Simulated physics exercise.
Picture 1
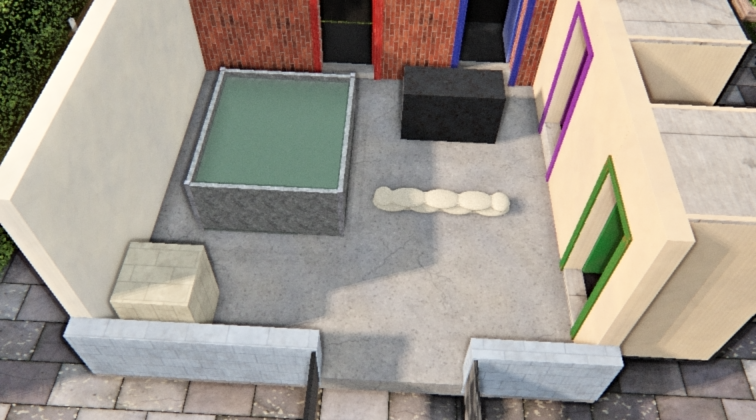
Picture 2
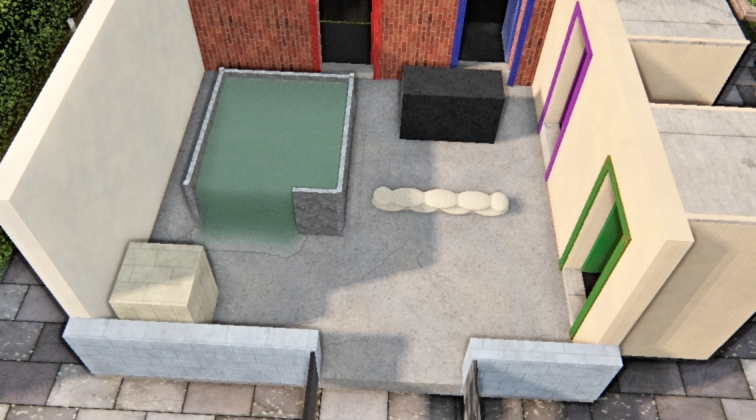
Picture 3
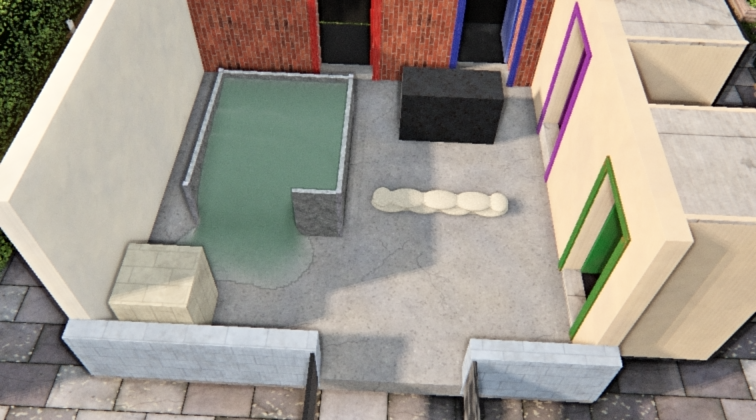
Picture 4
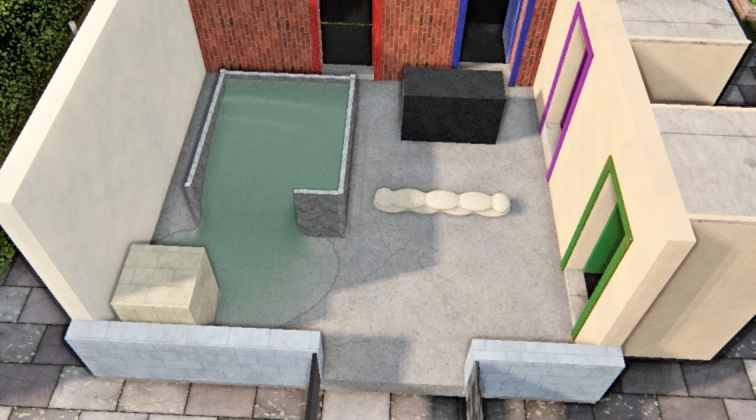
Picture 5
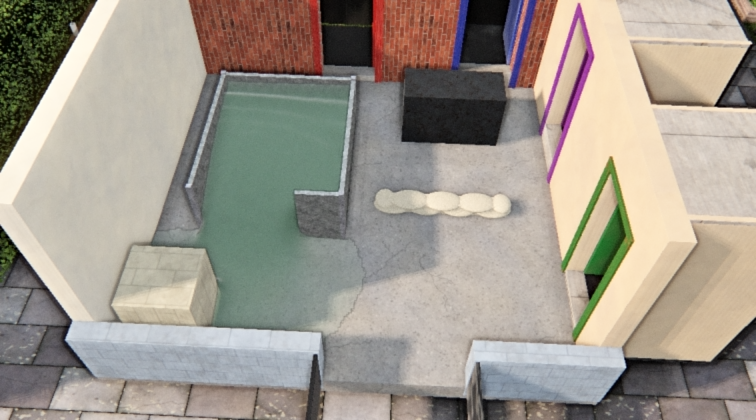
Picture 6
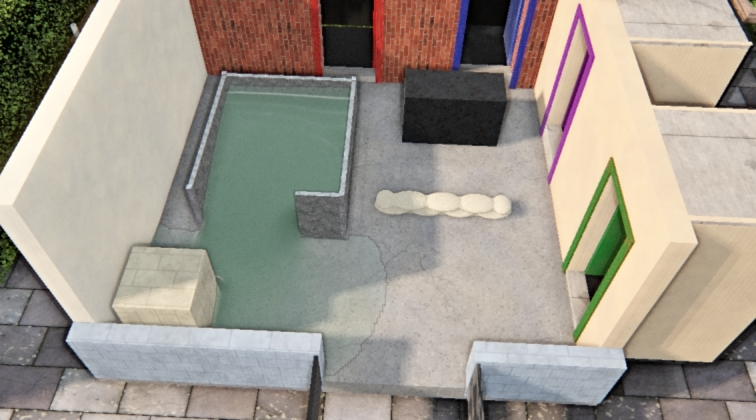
In this clip, part of the near wall of a gray water tank in a walled yard gives way, and greenish water pours out, spreading across the floor around a pale block and along the low front wall toward the open gate.
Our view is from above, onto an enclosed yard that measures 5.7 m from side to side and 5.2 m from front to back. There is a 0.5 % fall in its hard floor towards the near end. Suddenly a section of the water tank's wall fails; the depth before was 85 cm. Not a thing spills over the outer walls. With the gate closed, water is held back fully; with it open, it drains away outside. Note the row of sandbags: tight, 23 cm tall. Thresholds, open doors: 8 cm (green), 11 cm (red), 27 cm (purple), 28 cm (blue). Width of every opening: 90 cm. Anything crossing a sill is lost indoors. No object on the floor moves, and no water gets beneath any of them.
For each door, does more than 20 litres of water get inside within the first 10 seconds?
One by one: For the green door I'd say above the limit. For the red door I'd say within the limit. For the purple door I'd say within the limit. For the blue door I'd say within the limit.
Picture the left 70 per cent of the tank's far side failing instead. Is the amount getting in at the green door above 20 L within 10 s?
In that case, green door: More than that.
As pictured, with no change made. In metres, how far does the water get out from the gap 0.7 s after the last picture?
Distance: Approx. 3.2 m.
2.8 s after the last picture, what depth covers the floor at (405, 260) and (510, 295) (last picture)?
2 and 4 cm, respectively.
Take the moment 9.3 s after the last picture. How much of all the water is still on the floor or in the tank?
Remaining: Roughly 72 %.
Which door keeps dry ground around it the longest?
Looks like the blue door.
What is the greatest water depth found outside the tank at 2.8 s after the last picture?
Roughly 46 cm.
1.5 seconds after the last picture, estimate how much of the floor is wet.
Around 45 per cent.
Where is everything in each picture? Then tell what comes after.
Still water, 85 cm deep, in the water tank at (277, 130), in the first frame.
The front is at (197, 230), 0.8 m from the gap at (248, 216); 0.4 m2 of floor is under water; 85 cm left at the back of the water tank, in the second frame.
Water pours out at (248, 218) and has run 1.0 m, to (293, 277); typically 14 cm deep outside, 85 cm at the water tank's back, in the third frame.
The front is at (264, 325), 1.5 m from the gap at (250, 219); 2.6 m2 of floor is under water; 84 cm left at the back of the water tank, in the fourth frame.
Water pours out at (251, 221) and has run 2.0 m, to a hidden place; typically 10 cm deep outside, 76 cm at the water tank's back, in the fifth frame.
Water pours out at (252, 222) and has run 2.3 m, to a hidden place; typically 10 cm deep outside, 71 cm at the water tank's back, in the sixth frame.
Then, 0.7 s after the last picture water covers 25 % of the floor and is deepest (67 cm) near (122, 338); green door not reached, red door not reached, purple door not reached, blue door not reached.
Then, 1.5 s after the last picture water covers 45 % of the floor and is deepest (66 cm) near (162, 354); green door not reached, red door not reached, purple door not reached, blue door not reached.
Then, 2.8 s after the last picture water covers 70 % of the floor and is deepest (46 cm) near (207, 80); green door 24 cm at the sill, 98 L in, red door 3 cm at the sill, 0 L in, purple door 4 cm at the sill, 0 L in, blue door not reached.
Then, 5.3 s after the last picture water covers 90 % of the floor and is deepest (24 cm) near (506, 138); green door 18 cm at the sill, 284 L in, red door 5 cm at the sill, 0 L in, purple door 11 cm at the sill, 0 L in, blue door 21 cm at the sill, 0 L in.
Then, 9.3 s after the last picture water covers 95 % of the floor and is deepest (16 cm) near (368, 174); green door 12 cm at the sill, 351 L in, red door 14 cm at the sill, 2 L in, purple door 11 cm at the sill, 0 L in, blue door 13 cm at the sill, 0 L in.
